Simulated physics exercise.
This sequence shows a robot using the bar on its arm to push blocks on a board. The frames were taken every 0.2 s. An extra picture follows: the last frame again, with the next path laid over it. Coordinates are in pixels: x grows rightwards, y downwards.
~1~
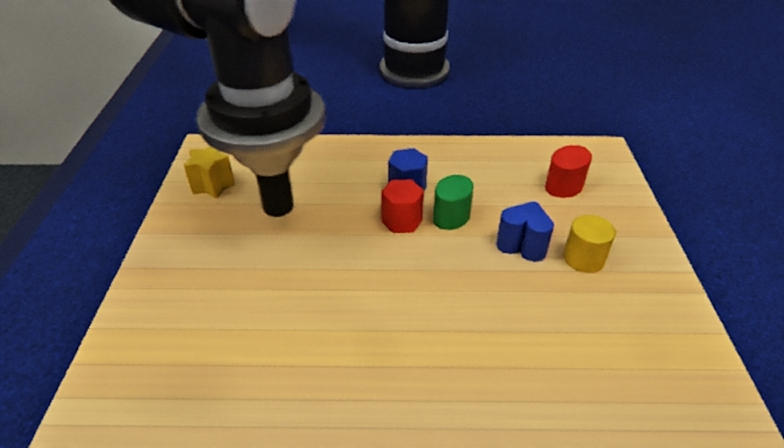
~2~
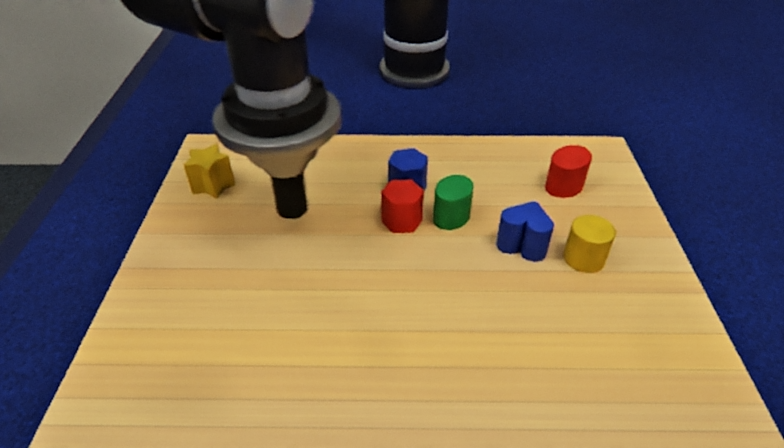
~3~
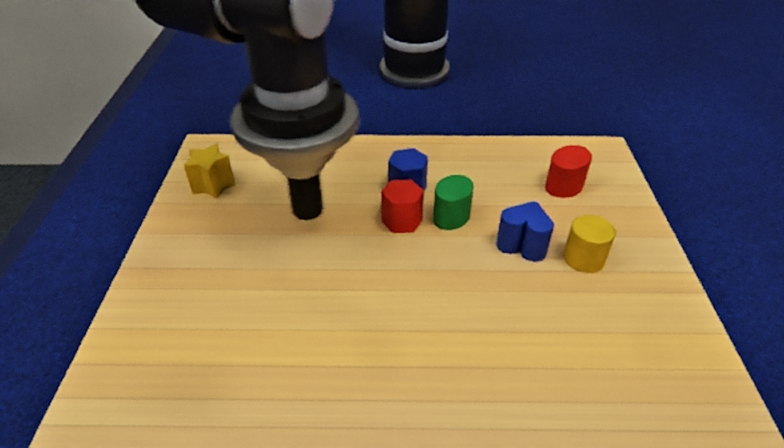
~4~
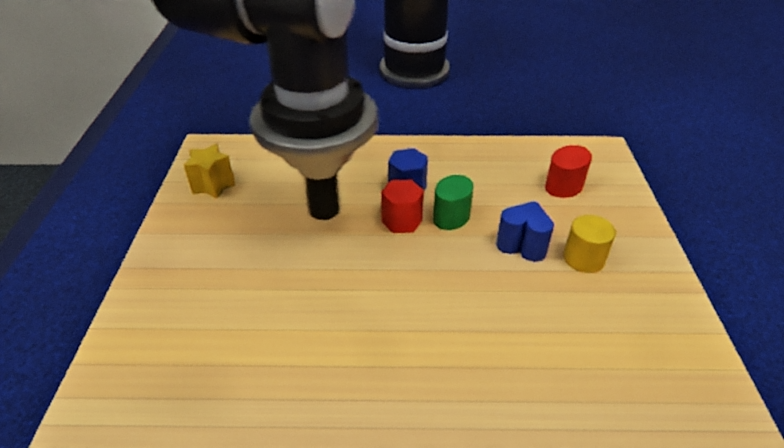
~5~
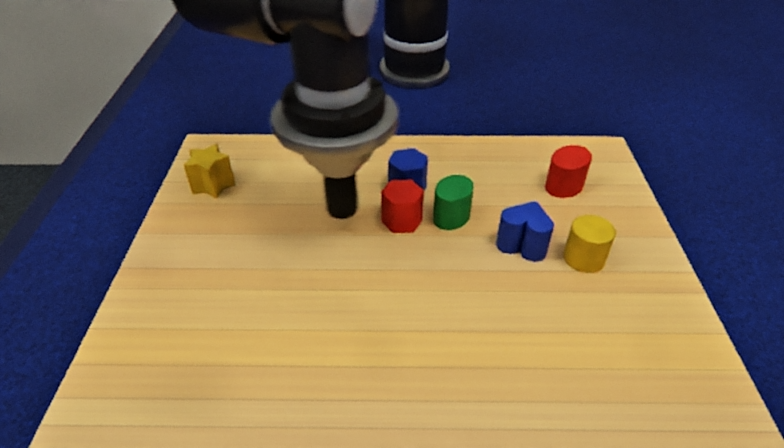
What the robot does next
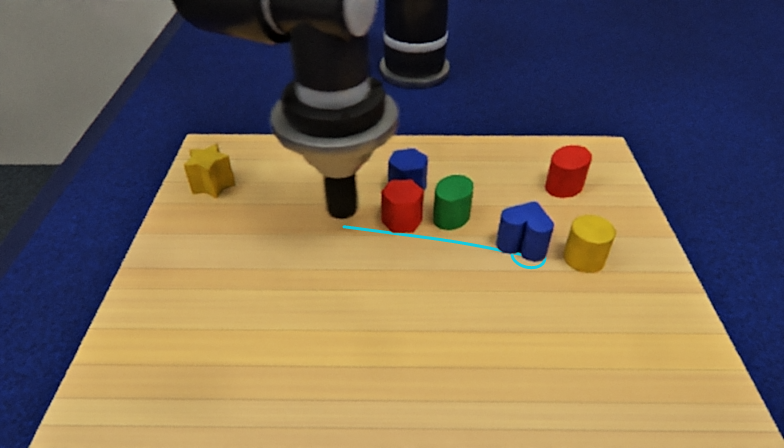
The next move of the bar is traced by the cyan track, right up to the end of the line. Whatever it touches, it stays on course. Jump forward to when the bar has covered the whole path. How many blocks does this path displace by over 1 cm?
I expect three or more blocks to be moved by more than 1 cm.
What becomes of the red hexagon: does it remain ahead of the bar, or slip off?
I'd say it has come free.
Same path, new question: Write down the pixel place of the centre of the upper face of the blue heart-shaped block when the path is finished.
Expect it around (573, 215).
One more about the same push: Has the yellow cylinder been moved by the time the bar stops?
Yes.
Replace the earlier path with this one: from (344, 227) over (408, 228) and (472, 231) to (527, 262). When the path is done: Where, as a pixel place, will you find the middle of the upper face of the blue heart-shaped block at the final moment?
At roughly (577, 235).
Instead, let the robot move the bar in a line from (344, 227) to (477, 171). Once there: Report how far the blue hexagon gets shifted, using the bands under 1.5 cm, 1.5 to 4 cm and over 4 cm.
It ends farther than 4 cm from its spot.
Drawn move, from (344, 227) via (434, 239), ending at (528, 256).
On the path given first. One third of the way, bar (406, 219); red hexagon (423, 185), turned 25° anticlockwise; green elliptical block (463, 184), turned 15° clockwise.
Two thirds of the way, bar (467, 227); red hexagon (426, 184), turned 40° anticlockwise; green elliptical block (468, 182), turned 20° clockwise.
At the end, bar (532, 240); red hexagon (426, 184), turned 40° anticlockwise; green elliptical block (468, 182), turned 20° clockwise; blue heart-shaped block (573, 215), turned 30° anticlockwise; yellow cylinder (624, 228).
